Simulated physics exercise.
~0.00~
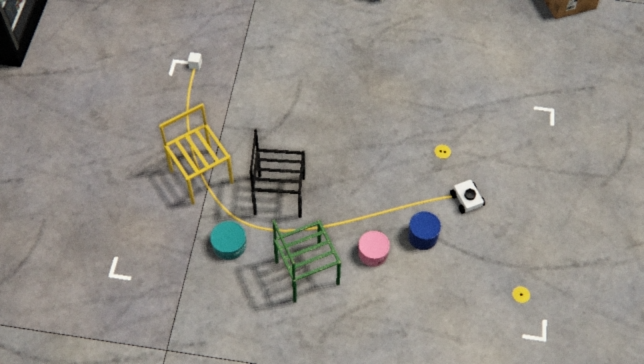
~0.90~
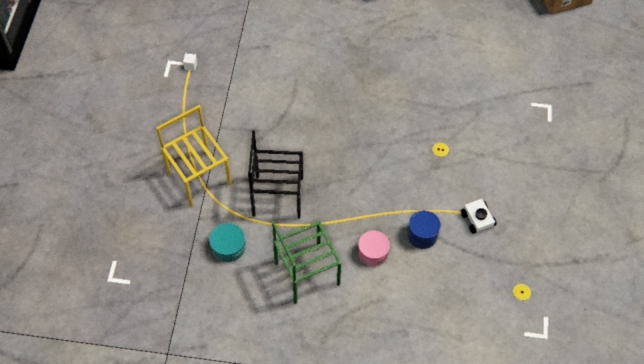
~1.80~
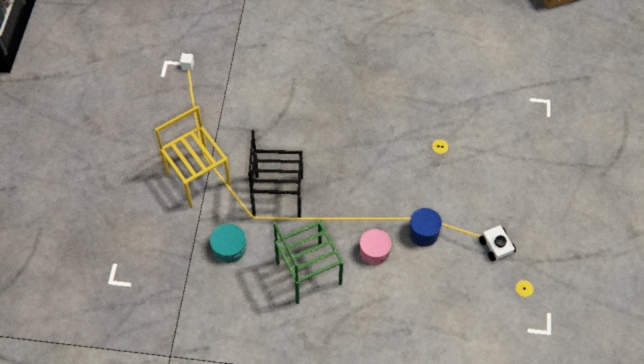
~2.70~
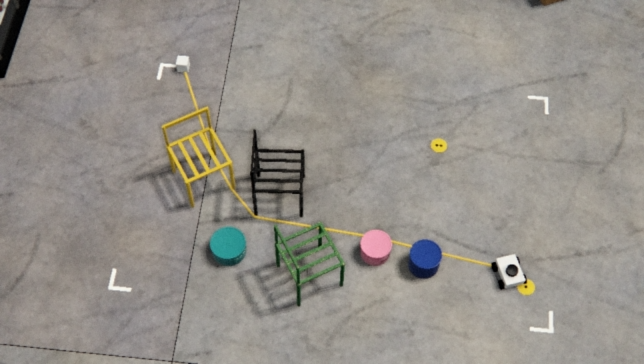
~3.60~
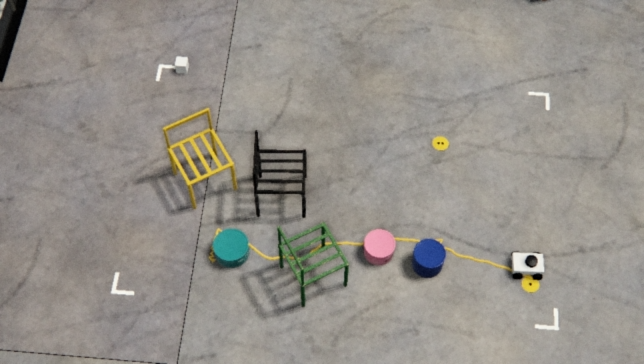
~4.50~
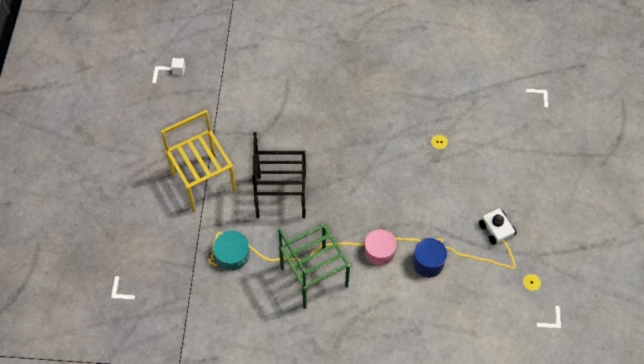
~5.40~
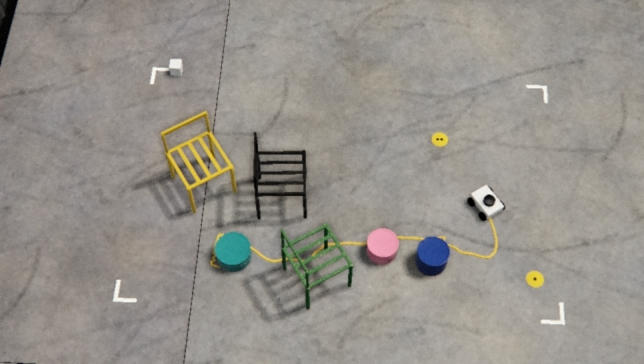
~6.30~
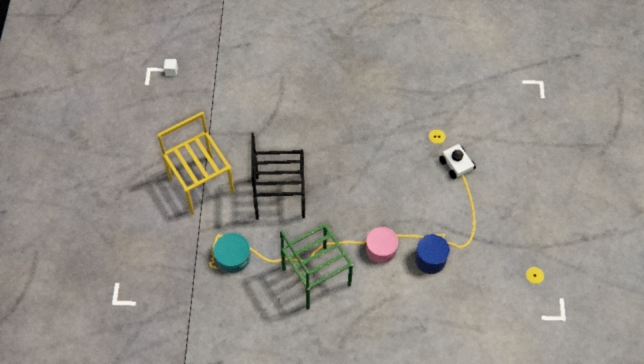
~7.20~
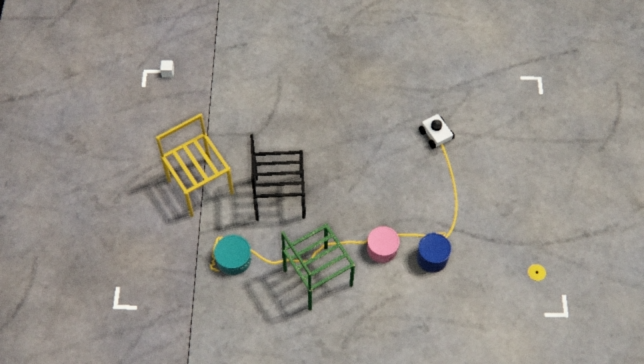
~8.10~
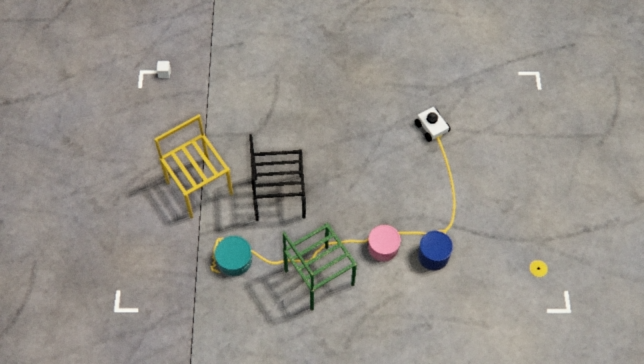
A small white cart pulls its yellow lead loose, nudging the blue bucket, then drives up and stops.
